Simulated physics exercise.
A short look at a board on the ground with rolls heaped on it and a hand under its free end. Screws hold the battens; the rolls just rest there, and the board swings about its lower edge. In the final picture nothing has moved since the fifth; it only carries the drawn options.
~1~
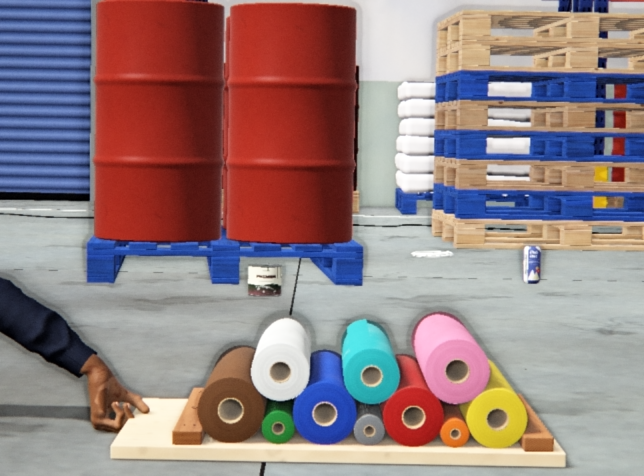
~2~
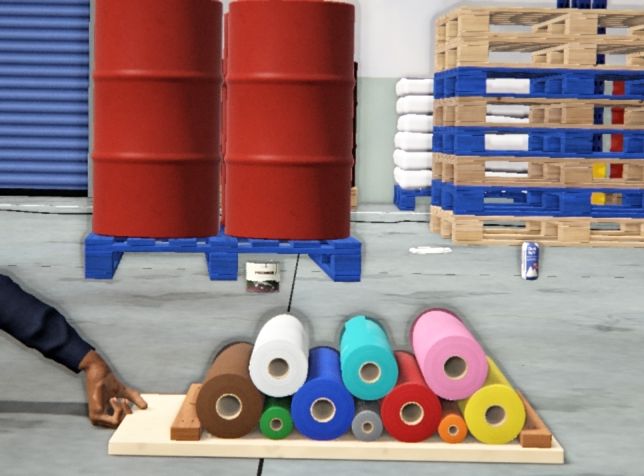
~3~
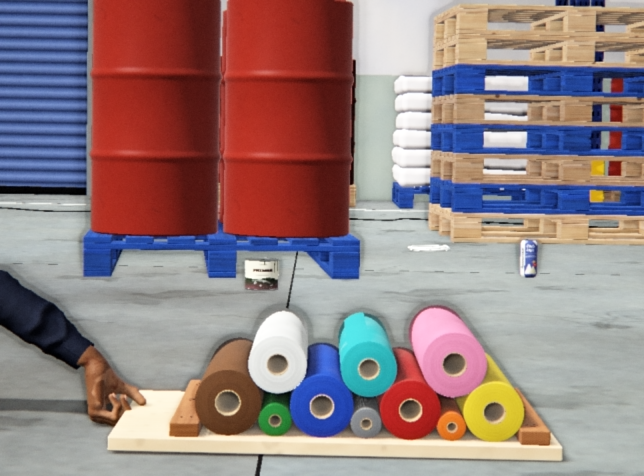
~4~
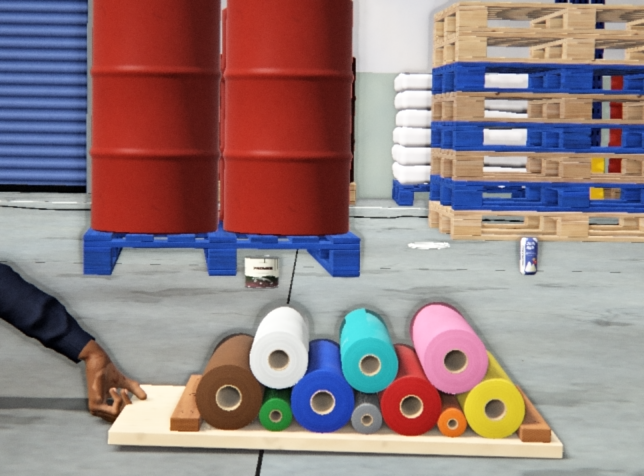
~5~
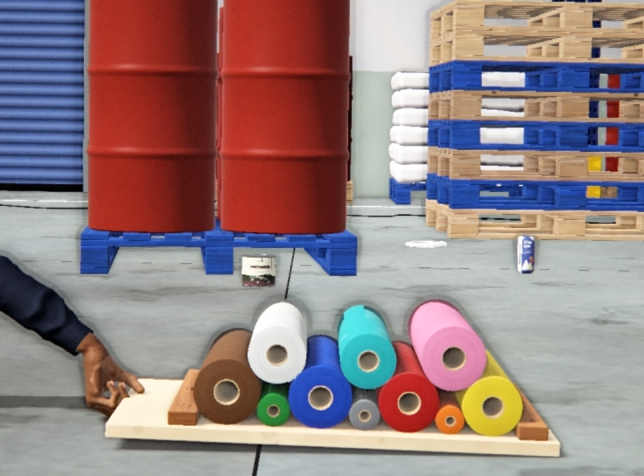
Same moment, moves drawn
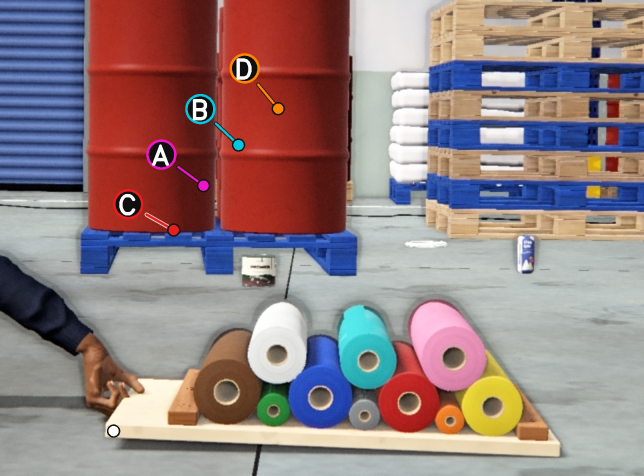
Colorful rolls stayed heaped between two wooden strips on a pale board while a hand at its left end raised that side very slightly, with red barrels and stacked pallets behind.
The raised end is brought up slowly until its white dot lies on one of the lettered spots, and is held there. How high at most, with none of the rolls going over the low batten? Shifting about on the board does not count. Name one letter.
Mark A is as high as it can go.
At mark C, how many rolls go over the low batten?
The count is none.
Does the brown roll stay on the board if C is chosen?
The brown roll: Yes.
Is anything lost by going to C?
No.
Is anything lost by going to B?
Yes, at B.
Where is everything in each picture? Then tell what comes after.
In the first frame, white roll (280, 372); pink roll (457, 371); turquoise roll (372, 376).
In the second frame, turquoise roll (370, 372); board (335, 420).
In the third frame, board (334, 416); brown roll (228, 403); green roll (275, 420); pink roll (454, 364).
In the fourth frame, board (335, 412); brown roll (229, 398); green roll (276, 416).
In the fifth frame, board (332, 408); brown roll (226, 392); green roll (274, 410).
On the marked copy, A at (203, 186); B at (239, 145); C at (173, 230); D at (278, 109); the white dot at (114, 431).
Taking A. A third of the way, board at 20°.
Two thirds of the way, board at 36°.
When it is over, board at 36°, none over the low batten.
As for the rest, B five over the low batten; C none over the low batten; D seven over the low batten.
